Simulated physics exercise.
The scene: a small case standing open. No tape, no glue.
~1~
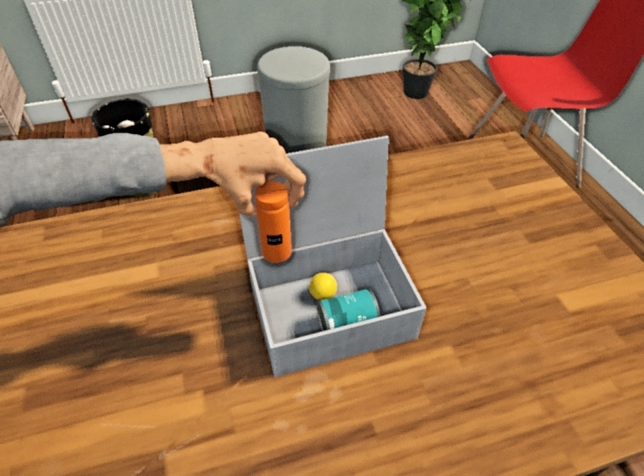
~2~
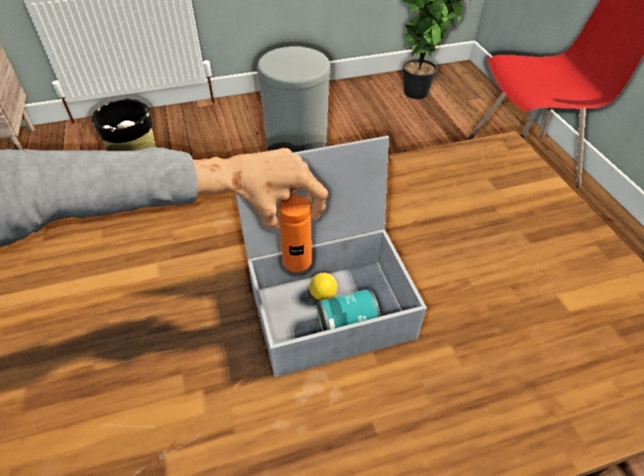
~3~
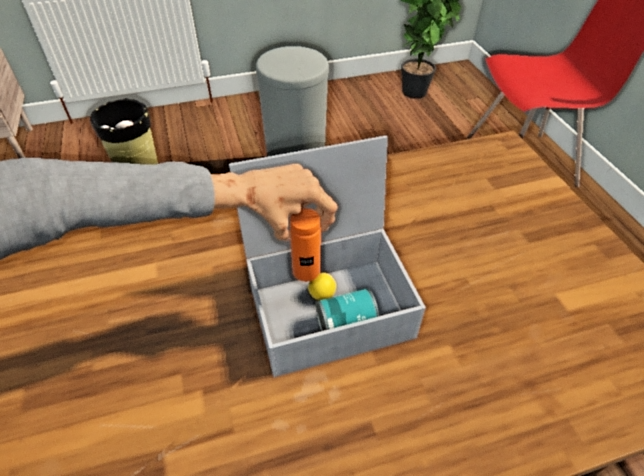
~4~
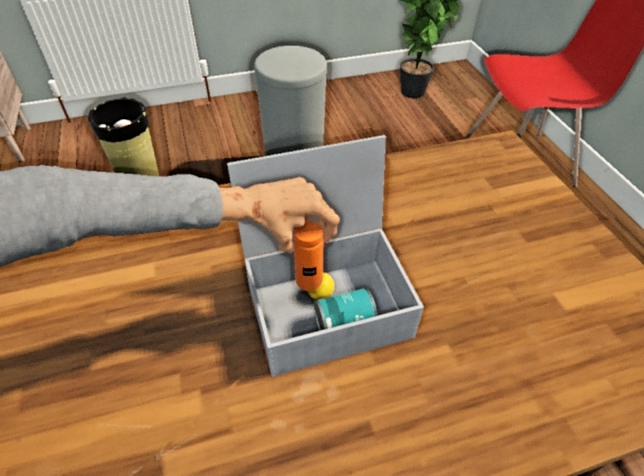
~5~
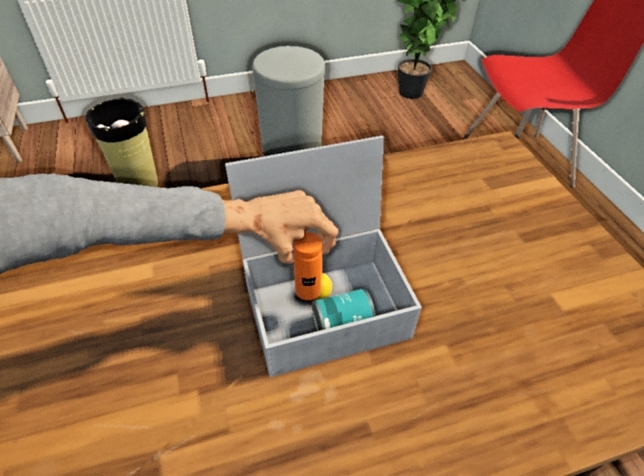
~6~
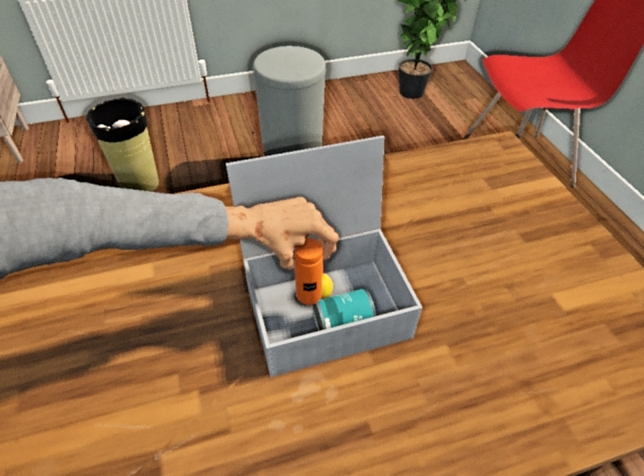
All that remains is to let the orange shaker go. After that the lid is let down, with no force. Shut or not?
It sits on the rim.
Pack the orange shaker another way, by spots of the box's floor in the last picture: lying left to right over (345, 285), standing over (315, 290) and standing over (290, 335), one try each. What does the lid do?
In the first case it closes; in the second case it sits on the rim; in the third case it is held up.
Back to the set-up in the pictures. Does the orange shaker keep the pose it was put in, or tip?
The orange shaker ends up tilted.
Then, 0.40 s on from there, orange shaker turned 75° from how it was put near (286, 295); turquoise tin shifted a little.
Then, 1.30 s on from there, lid 78° above the rim; orange shaker on its side near (288, 301); turquoise tin shifted a little.
Then, 1.70 s on from there, lid 49° above the rim; orange shaker on its side near (288, 301); turquoise tin shifted a little.
Then, 2.10 s on from there, lid 8° above the rim; orange shaker on its side near (288, 301); turquoise tin shifted a little.
In the end, lid shut; toppled in the box, orange shaker; the other 2 unmoved. At the end, from the last picture's camera, orange shaker near (288, 301).
